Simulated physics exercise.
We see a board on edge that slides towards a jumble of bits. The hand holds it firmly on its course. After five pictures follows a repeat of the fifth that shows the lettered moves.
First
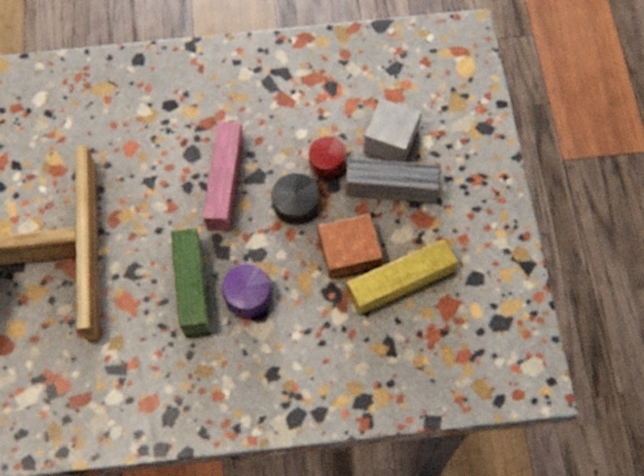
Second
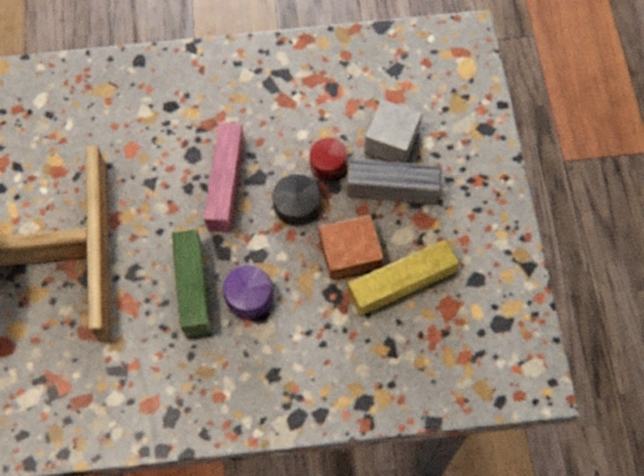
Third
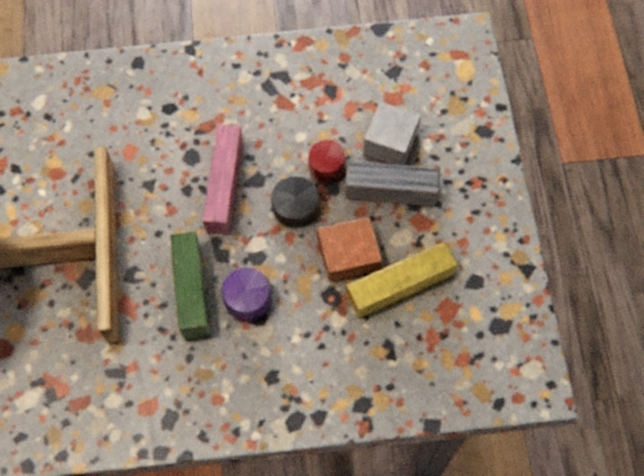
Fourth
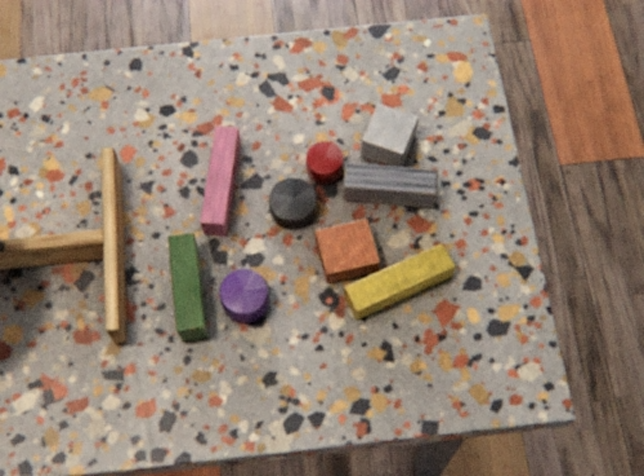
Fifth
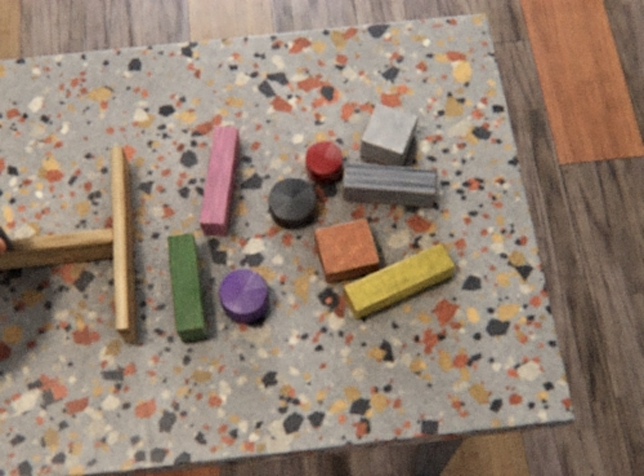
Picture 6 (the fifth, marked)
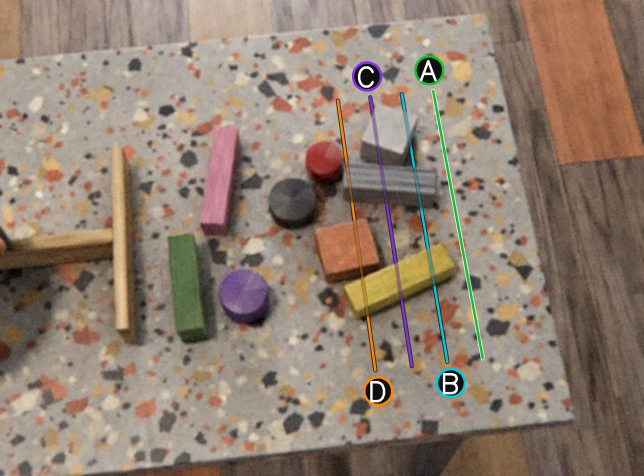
On a speckled tabletop, a wooden board on edge slides slowly right towards a jumble of coloured blocks, which stay still.
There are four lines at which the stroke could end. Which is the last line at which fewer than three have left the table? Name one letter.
A.
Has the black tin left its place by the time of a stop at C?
Yes.
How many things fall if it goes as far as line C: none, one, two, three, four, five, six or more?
In all, none.
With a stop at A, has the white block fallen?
No.
On the copy, A at (456, 217); B at (423, 220); C at (390, 224); D at (355, 227).
On A. First, board (242, 221); purple tin (307, 290); green bar (268, 278).
Then, board (363, 208); grey stick (475, 168); yellow bar (472, 293).
Finally, board (456, 199); yellow bar over the edge; grey stick over the edge; two fallen.
By contrast, B is within the limit but short; C is within the limit but short; D is within the limit but short.
